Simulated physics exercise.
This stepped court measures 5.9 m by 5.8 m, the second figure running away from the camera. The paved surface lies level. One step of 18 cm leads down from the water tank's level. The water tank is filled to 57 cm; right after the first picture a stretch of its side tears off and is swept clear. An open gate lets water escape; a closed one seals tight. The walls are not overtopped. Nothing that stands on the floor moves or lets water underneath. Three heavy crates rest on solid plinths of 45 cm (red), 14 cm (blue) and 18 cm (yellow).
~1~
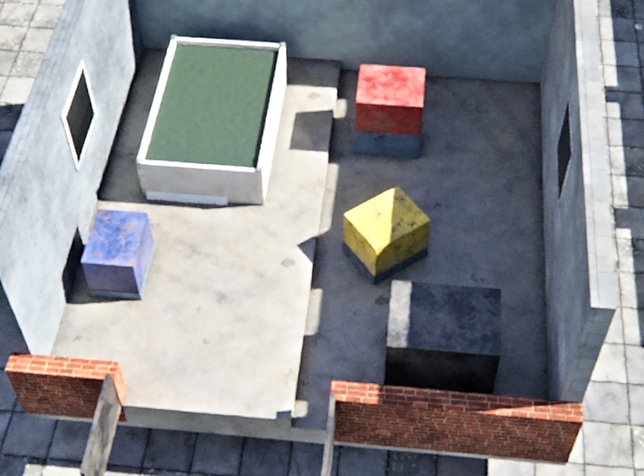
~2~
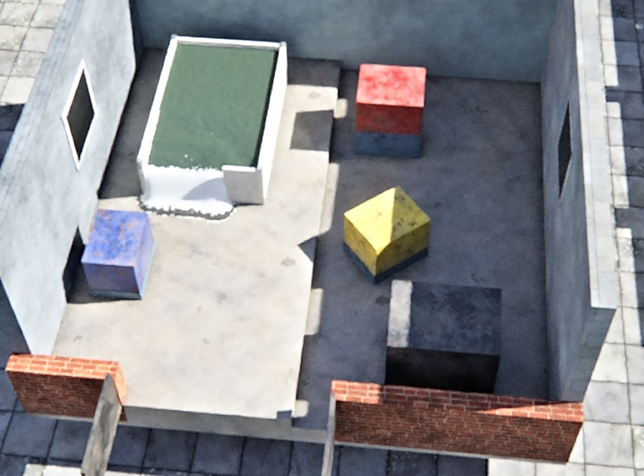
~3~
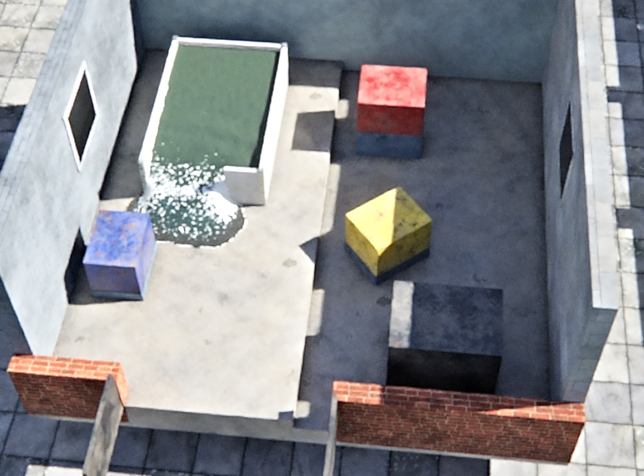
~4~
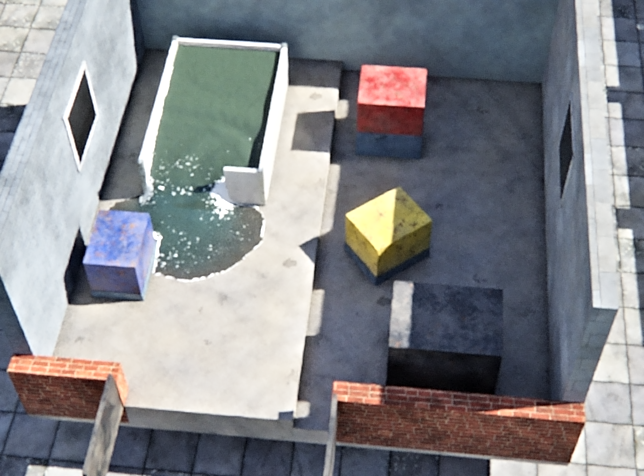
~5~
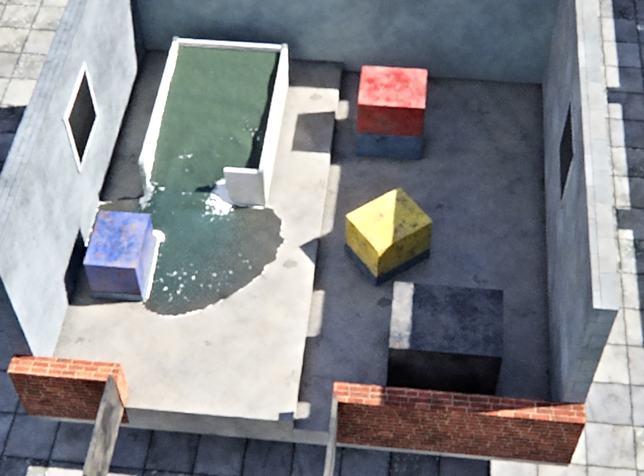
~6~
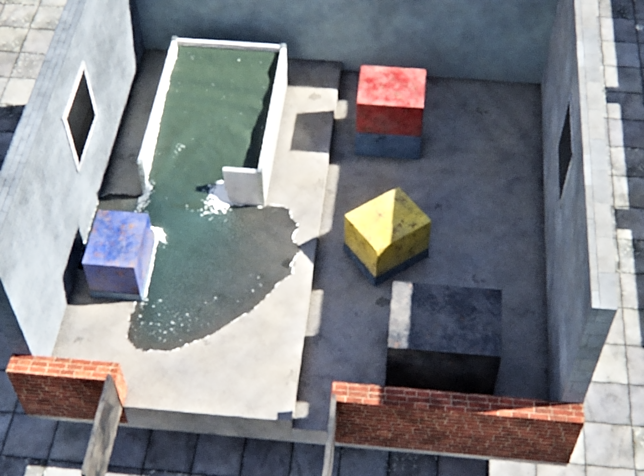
Green water pours from a gap in the white tank and spreads past the blue block.
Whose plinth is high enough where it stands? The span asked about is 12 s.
One by one: The red crate keeps dry; the blue crate gets wet; the yellow crate escapes dry.
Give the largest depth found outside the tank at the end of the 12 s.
Roughly 6 cm.
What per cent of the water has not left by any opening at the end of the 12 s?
Roughly 50 in a hundred.
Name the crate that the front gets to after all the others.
The red one.
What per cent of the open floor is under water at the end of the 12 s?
About 85 per cent.
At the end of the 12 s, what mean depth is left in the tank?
Some 5 cm.
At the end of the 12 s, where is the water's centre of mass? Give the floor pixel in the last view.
Around (297, 207).
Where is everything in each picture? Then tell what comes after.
The first frame shows still water, 57 cm deep, in the water tank at (215, 105).
In the second frame, the front is at (229, 209), 0.6 m from the gap at (186, 184); 0.2 m2 of floor is under water; 57 cm left at the back of the water tank.
In the third frame, water pours out at (188, 188) and has run 0.9 m, to (215, 241); deepest outside 32 cm, 57 cm at the water tank's back.
In the fourth frame, water pours out at (188, 188) and has run 1.3 m, to (193, 274); deepest outside 30 cm, 57 cm at the water tank's back.
In the fifth frame, water pours out at (188, 190) and has run 1.8 m, to (181, 310); deepest outside 34 cm, 57 cm at the water tank's back.
In the sixth frame, the front is at (161, 346), 2.3 m from the gap at (187, 189); 3.4 m2 of floor is under water; 56 cm left at the back of the water tank.
A moment later water covers 25 % of the floor and is deepest (40 cm) near (158, 241); red plinth not reached, blue plinth reached, yellow plinth not reached.
Soon after water covers 35 % of the floor and is deepest (35 cm) near (158, 241); red plinth not reached, blue plinth reached, yellow plinth reached.
Next water covers 45 % of the floor and is deepest (22 cm) near (141, 64); red plinth not reached, blue plinth reached, yellow plinth reached.
Later on water covers 65 % of the floor and is deepest (14 cm) near (45, 380); red plinth reached, blue plinth reached, yellow plinth reached.
At the end water covers 85 % of the floor and is deepest (6 cm) near (89, 236); highest at the red plinth 5 cm, highest at the blue plinth 41 cm, highest at the yellow plinth 4 cm.
